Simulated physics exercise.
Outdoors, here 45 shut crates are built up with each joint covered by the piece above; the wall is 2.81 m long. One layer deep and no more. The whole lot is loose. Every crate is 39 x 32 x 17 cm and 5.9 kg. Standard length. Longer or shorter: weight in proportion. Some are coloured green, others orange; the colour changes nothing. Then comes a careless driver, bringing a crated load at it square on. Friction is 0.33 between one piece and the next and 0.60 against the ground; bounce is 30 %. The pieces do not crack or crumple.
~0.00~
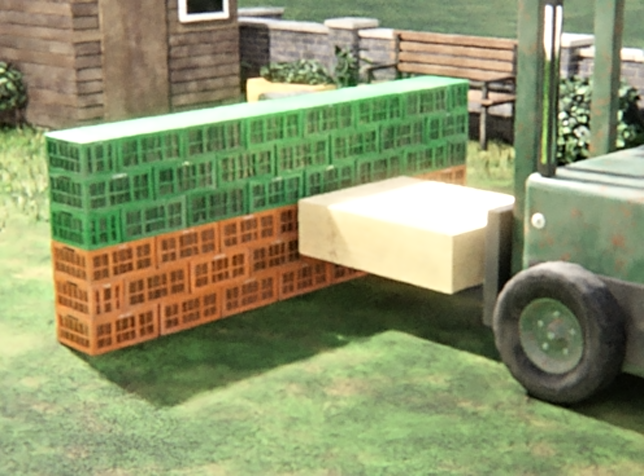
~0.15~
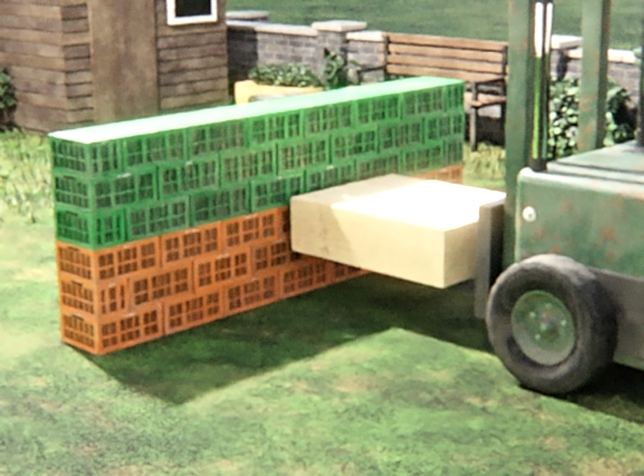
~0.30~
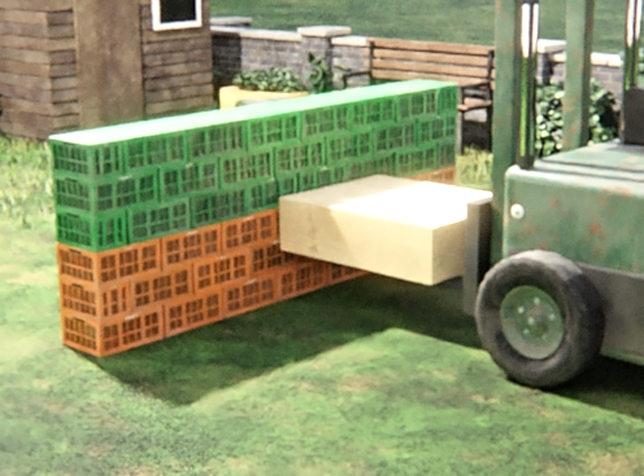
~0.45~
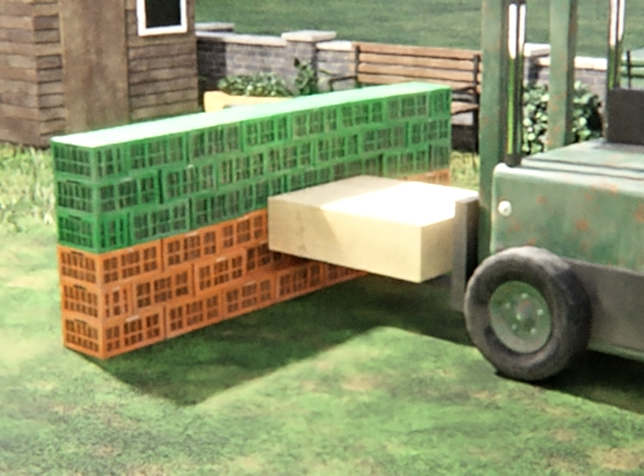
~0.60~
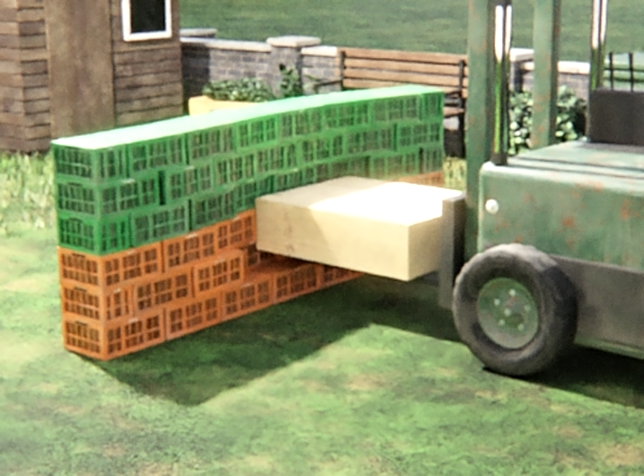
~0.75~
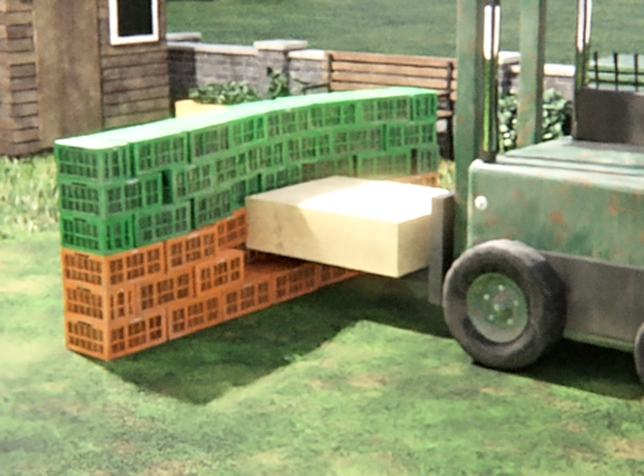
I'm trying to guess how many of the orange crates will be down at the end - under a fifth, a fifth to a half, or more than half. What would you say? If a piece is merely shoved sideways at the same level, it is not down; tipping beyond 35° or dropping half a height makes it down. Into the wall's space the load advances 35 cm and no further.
I would say a fifth to a half of them.
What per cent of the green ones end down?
Green share down - 80 in a hundred.
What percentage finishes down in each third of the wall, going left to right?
Per cent by third - left: 30; middle: 80; right: 60.
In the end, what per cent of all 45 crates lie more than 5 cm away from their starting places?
It works out to 55 percent.
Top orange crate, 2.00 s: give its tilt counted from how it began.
Something like 0°, give or take.
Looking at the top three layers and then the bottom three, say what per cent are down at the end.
Top 80, bottom 30 per cent.
By 1.06 s, 2 of the 22 orange crates down (3 of 45 in all colours); top orange crate unmoved; top green crate tilted 13°.
By 1.44 s, 7 of the 22 orange crates down (25 of 45 in all colours); top orange crate unmoved; top green crate tilted 40°, 34 cm lower.
By 2.00 s, 7 of the 22 orange crates down (25 of 45 in all colours); top orange crate unmoved; top green crate on its side.
When it is over (3.4 s), 7 of the 22 orange crates down (25 of 45 in all colours); top orange crate unmoved; top green crate 87 cm lower. That is 32 per cent. In pixels of the last frame, middles, top orange crate near (113, 261).
